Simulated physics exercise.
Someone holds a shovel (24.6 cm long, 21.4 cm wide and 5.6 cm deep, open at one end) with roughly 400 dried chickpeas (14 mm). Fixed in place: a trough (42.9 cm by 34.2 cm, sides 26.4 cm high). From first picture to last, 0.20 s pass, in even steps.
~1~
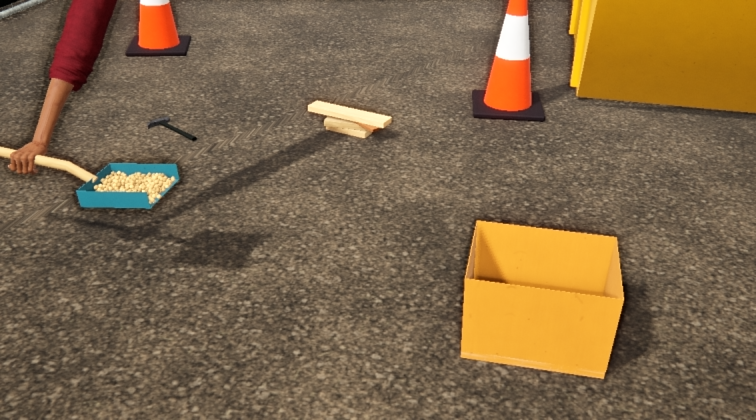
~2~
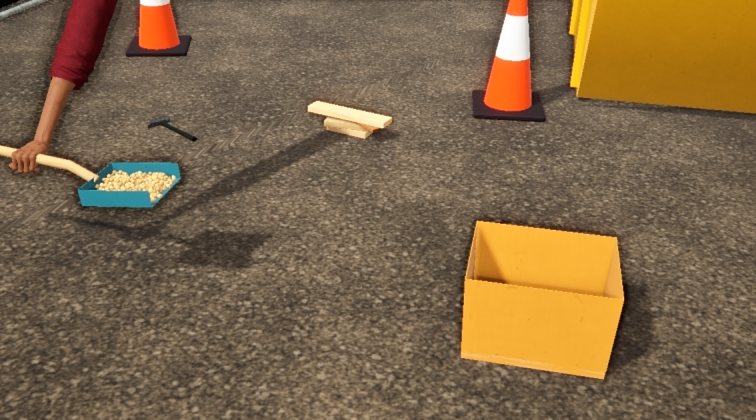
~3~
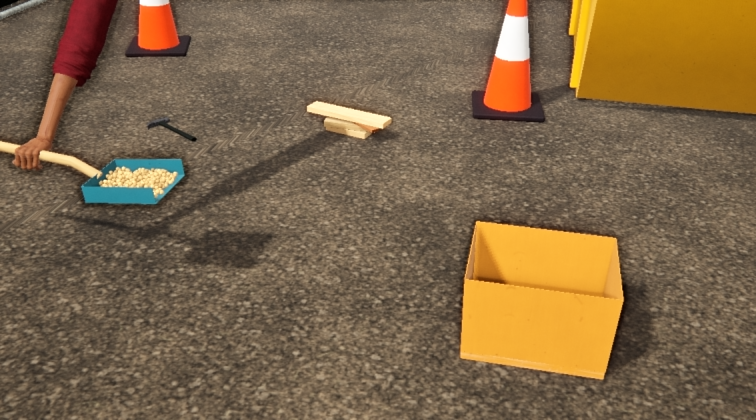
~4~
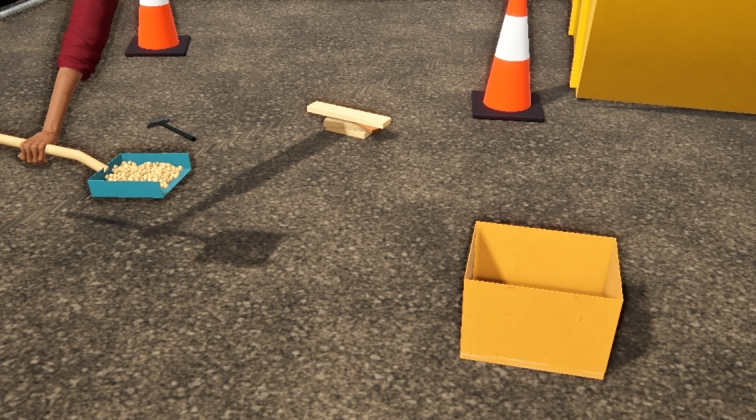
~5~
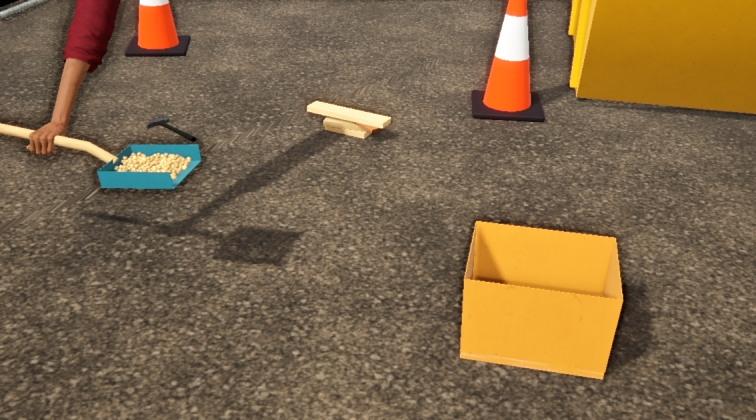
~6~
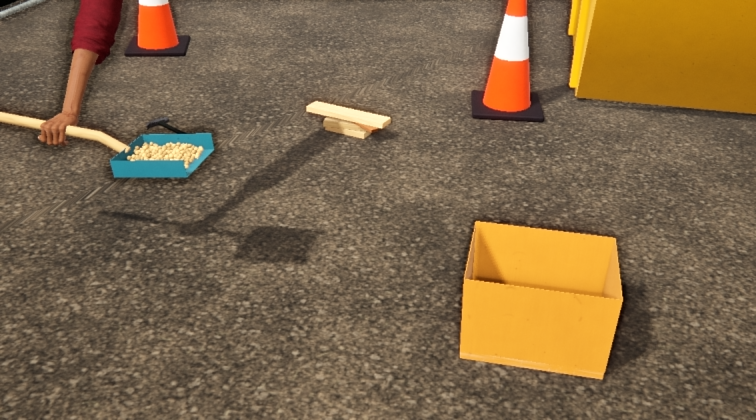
On a patch of dark asphalt with traffic cones and a yellow box, a hand held a blue shovel loaded with dried chickpeas and moved it a short way to the right, slowly at first.
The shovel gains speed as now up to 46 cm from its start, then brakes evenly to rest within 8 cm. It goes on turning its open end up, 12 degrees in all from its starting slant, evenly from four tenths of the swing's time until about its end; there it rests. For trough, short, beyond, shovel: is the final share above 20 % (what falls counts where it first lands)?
Trough: Above, short: Below, beyond: Below, shovel: Below.
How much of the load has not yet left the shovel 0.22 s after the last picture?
Some 25 per cent of the load.
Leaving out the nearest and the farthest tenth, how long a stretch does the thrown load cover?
Some 15 cm.
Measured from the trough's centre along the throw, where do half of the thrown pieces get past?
About 15 cm beyond it.
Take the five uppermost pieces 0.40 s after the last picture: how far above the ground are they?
Roughly 80 cm.
Then, 0.12 s after the last picture, tilt 14 degrees; shovel 100 %; middle of all pieces near (220, 112).
Then, 0.22 s after the last picture, tilt 18 degrees; shovel 25 %, in the air 75 %; middle of all pieces near (288, 79).
Then, 0.31 s after the last picture, tilt 18 degrees; in the air 100 %; middle of all pieces near (353, 76).
Then, 0.40 s after the last picture, tilt 18 degrees; in the air 100 %; middle of all pieces near (419, 100).
In the end, trough 95 %, short 0 %, beyond 5 %, shovel 0 %.
